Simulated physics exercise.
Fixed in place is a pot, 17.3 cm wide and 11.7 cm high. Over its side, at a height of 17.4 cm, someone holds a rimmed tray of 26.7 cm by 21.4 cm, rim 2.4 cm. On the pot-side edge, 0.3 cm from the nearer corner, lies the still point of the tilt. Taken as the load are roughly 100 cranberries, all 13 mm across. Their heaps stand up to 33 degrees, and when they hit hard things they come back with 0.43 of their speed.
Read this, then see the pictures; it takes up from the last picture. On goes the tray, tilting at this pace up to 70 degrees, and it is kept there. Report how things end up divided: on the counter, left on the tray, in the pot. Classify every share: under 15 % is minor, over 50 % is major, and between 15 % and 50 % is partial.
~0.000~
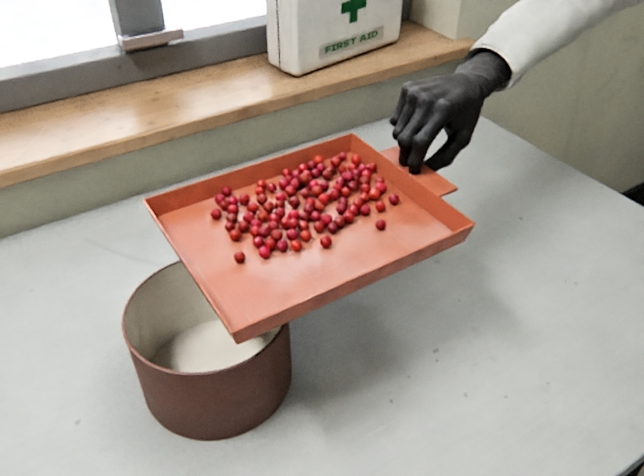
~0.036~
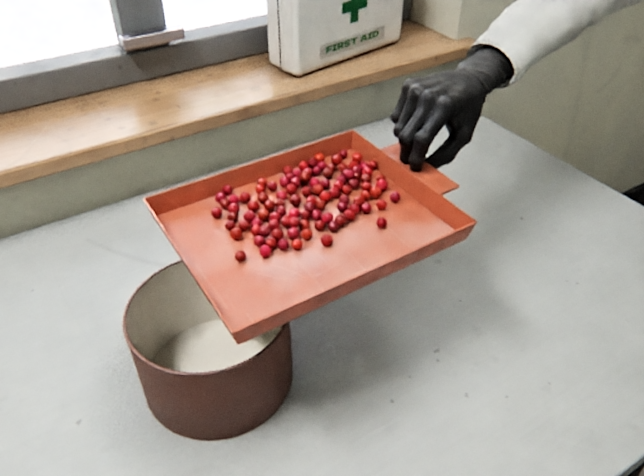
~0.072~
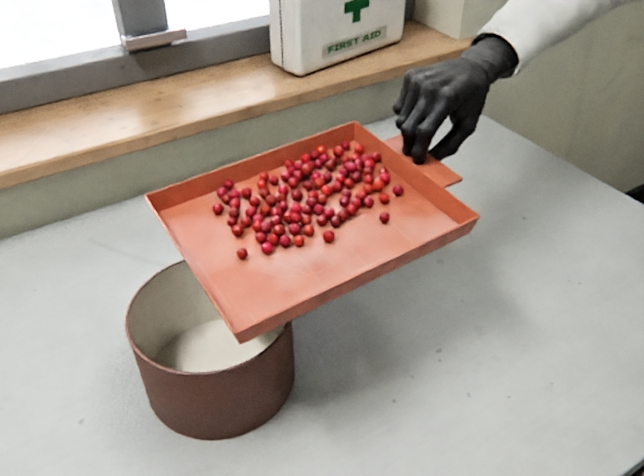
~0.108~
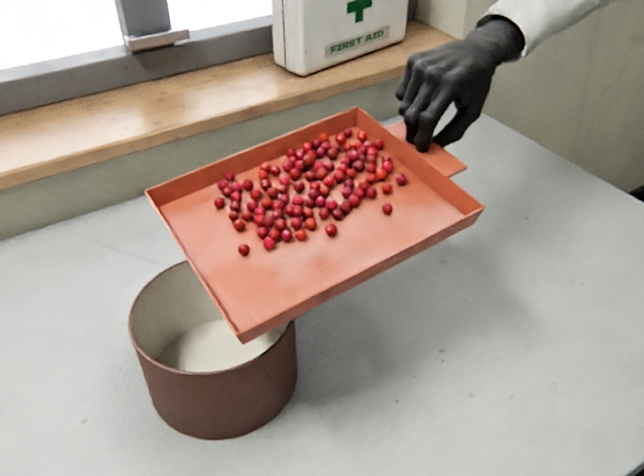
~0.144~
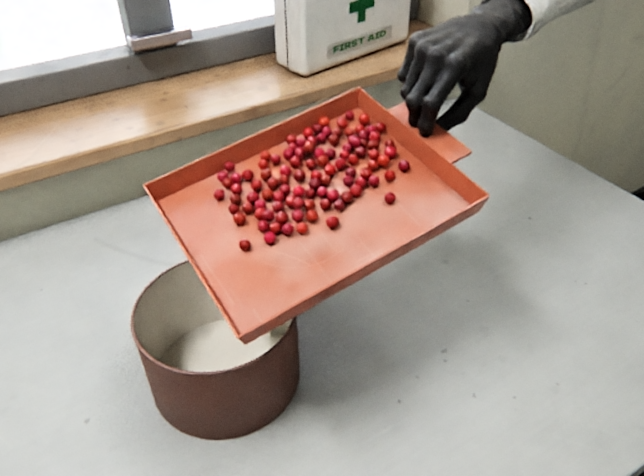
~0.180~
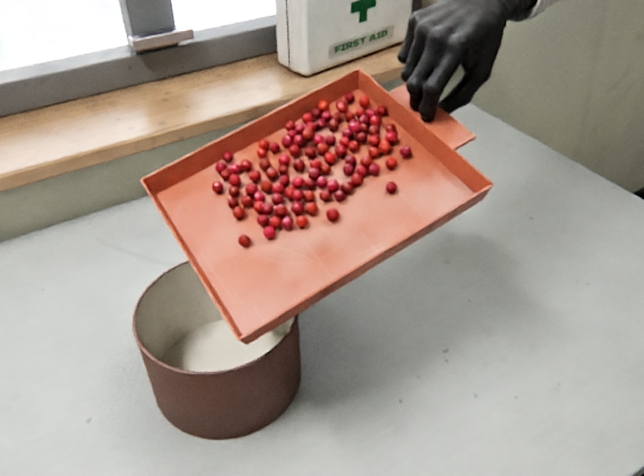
Counter: Major, tray: Partial, pot: Minor.
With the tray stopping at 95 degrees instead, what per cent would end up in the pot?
That would give about 0 per cent.
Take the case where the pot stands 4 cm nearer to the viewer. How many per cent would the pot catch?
Result after the change: About 0 in a hundred.
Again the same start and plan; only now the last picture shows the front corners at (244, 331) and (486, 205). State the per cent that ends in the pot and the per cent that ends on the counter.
Pot 0 % / counter 65 %.
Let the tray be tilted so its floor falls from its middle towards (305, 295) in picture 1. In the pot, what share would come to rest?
Roughly 0 percent of them.
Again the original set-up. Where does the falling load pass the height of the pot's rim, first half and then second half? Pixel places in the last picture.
Earlier half close to (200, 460), later half at (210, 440) in pixels.
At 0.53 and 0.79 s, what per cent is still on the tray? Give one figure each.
First 100, then 35.
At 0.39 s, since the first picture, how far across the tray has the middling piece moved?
Around 3 centimetres.
After 0.39 s, tilt 44 degrees; the tray holds 100 %, the pot 0 %.
After 0.53 s, tilt 63 degrees; the tray holds 100 %, the pot 0 %.
Then, at 0.79 s, tilt 70 degrees; the tray holds 35 %, the pot 0 %.
At rest (1.8 s), counter 75 %, tray 25 %, pot 0 %.
